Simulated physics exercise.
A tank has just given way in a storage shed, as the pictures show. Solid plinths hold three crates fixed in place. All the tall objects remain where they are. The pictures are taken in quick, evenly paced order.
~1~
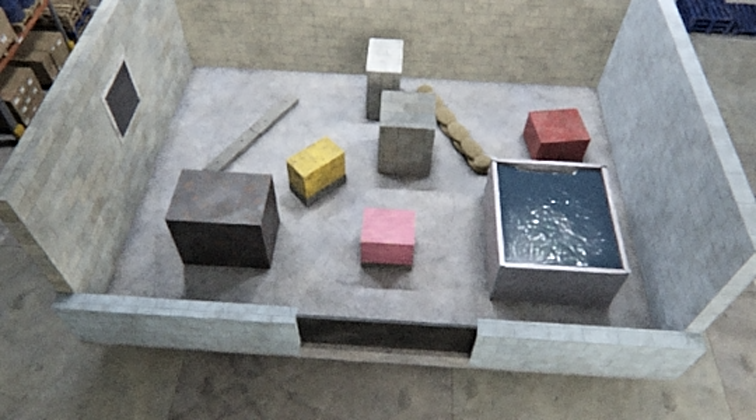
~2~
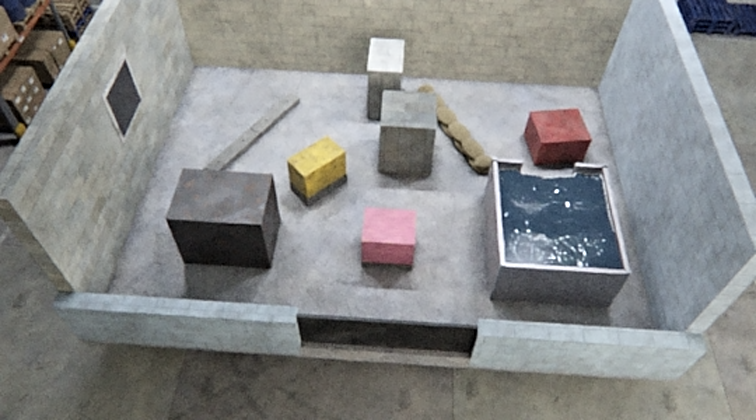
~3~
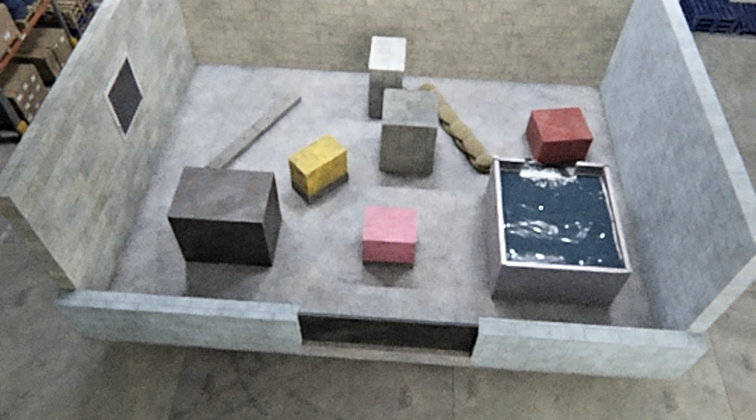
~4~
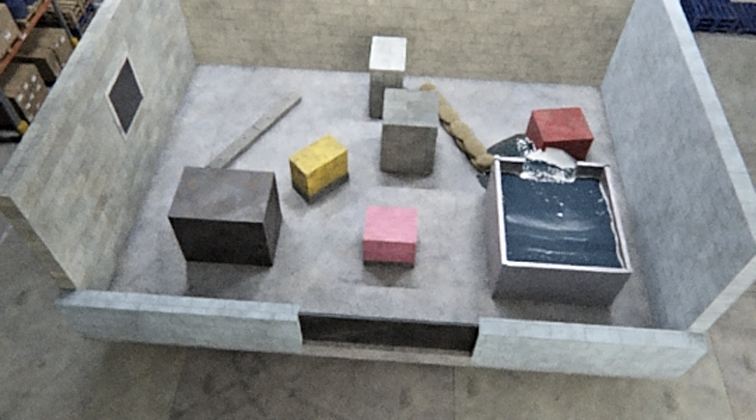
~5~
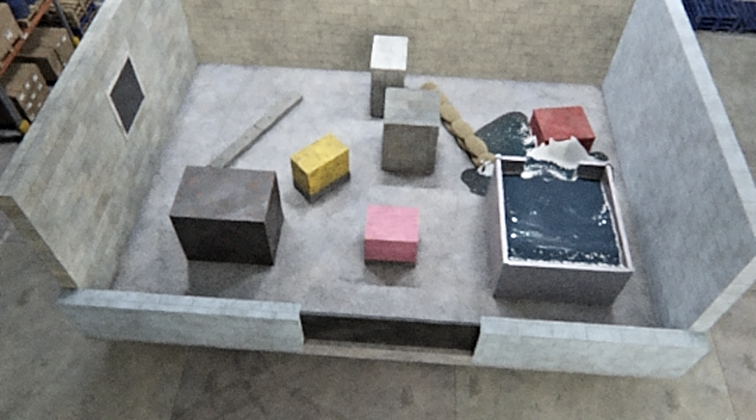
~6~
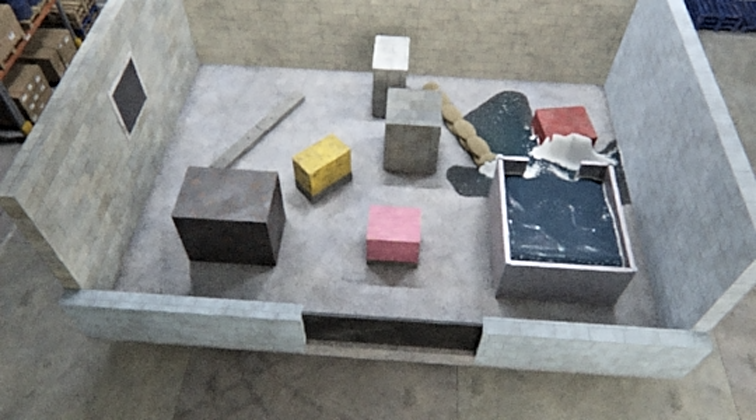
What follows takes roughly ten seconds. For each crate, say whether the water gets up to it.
Red crate: Yes; pink crate: No; yellow crate: No.
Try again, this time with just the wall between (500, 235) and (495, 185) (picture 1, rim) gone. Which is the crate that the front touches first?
That would be the crate marked pink, reached first.
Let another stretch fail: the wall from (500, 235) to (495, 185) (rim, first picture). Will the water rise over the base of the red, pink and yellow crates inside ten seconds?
Result: Red is swamped; pink is swamped; yellow is swamped.
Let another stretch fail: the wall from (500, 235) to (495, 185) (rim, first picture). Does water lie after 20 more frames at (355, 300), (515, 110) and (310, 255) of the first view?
In the order given, the spots are swamped, not soaked and swamped.
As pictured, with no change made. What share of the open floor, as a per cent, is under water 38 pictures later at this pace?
I reckon around 75 %.
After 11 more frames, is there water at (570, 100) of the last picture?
Answer: Flooding.
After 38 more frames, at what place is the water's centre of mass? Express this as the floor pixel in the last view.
Somewhere near (479, 173).
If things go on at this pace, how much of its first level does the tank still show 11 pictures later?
Near 52 in a hundred.
A moment on, water covers 20 % of the floor; the red crate water round its plinth, the pink crate not reached, the yellow crate not reached.
Next, water covers 30 % of the floor; the red crate water round its plinth, the pink crate water round its plinth, the yellow crate water round its plinth.
Then, water covers 40 % of the floor; the red crate water round its plinth, the pink crate water round its plinth, the yellow crate water round its plinth.
Later, water covers 75 % of the floor; the red crate water round its plinth, the pink crate water round its plinth, the yellow crate water round its plinth.
In the end, water covers 95 % of the floor; the red crate was topped, the pink crate stayed above the water, the yellow crate stayed above the water.
